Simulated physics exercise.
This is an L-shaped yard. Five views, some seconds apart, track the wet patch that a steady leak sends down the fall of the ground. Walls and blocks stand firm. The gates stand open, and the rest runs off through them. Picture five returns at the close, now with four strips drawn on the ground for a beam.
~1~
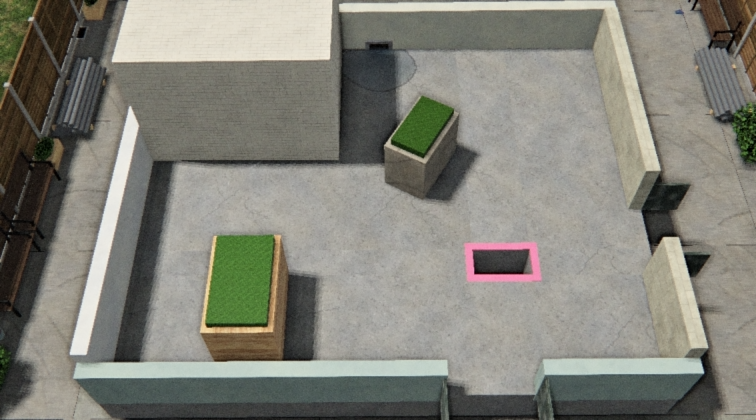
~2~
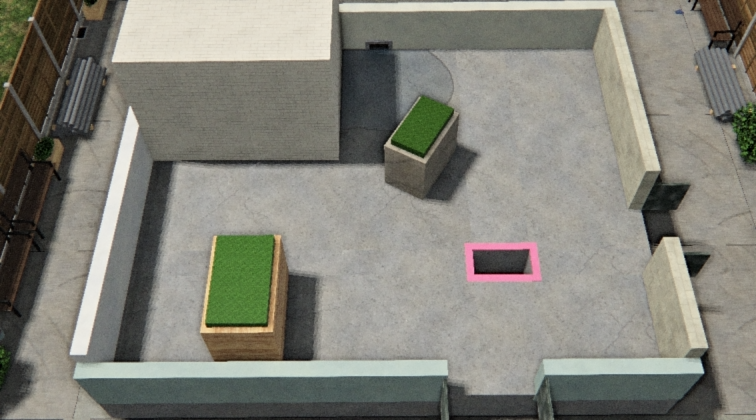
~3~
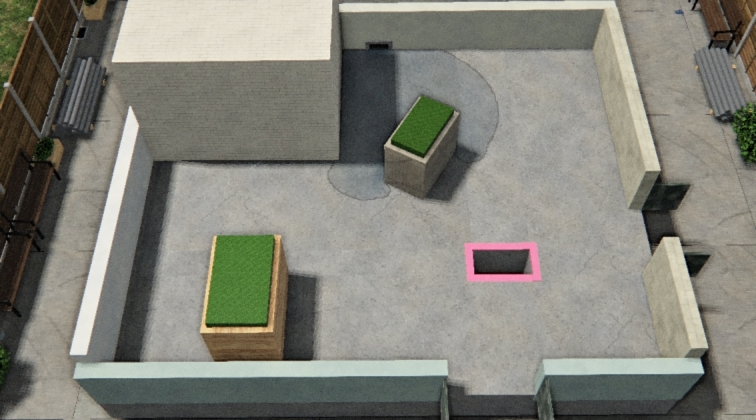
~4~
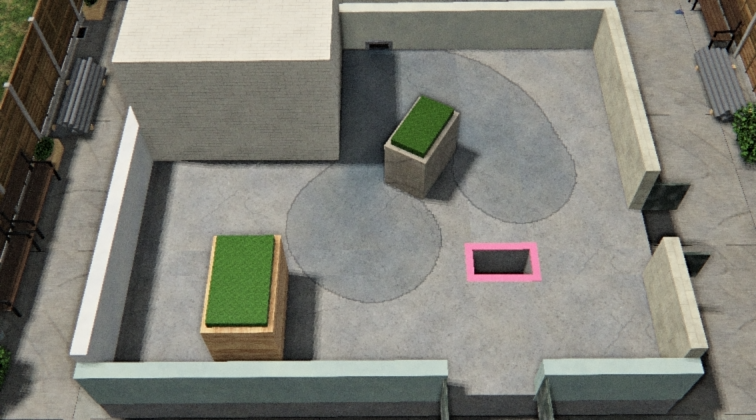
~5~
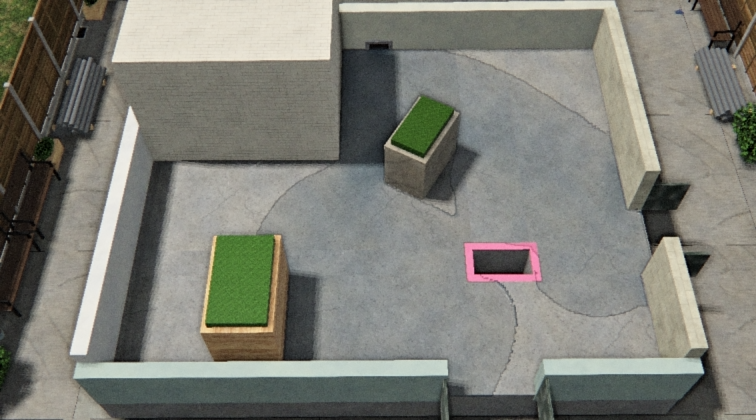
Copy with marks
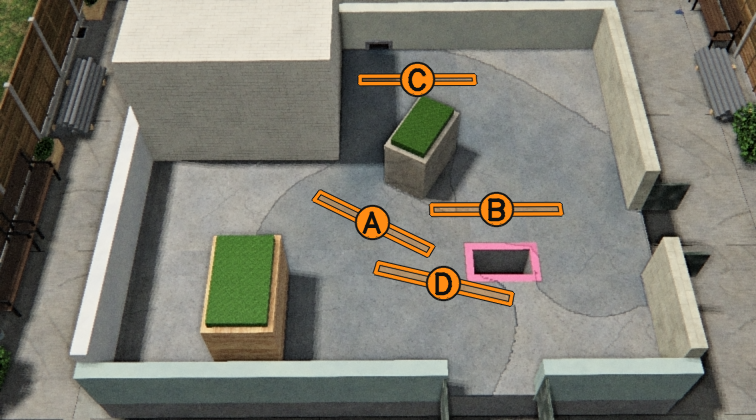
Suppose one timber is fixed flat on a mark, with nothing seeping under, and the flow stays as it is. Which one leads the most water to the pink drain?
Take A.
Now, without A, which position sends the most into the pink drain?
Here it is position D.
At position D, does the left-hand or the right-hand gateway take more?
The left one.
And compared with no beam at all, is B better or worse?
It is worse.
In orange, A from (317, 196) to (430, 250); B from (431, 209) to (560, 209); C from (360, 79) to (474, 79); D from (377, 267) to (511, 298).
If A is chosen, about 33 % of the stream goes into the pink drain, about 65 % out by the gates.
If B is chosen, about 14 % of the stream goes into the pink drain, about 85 % out by the gates.
If C is chosen, about 16 % of the stream goes into the pink drain, about 84 % out by the gates.
If D is chosen, about 26 % of the stream goes into the pink drain, about 73 % out by the gates.
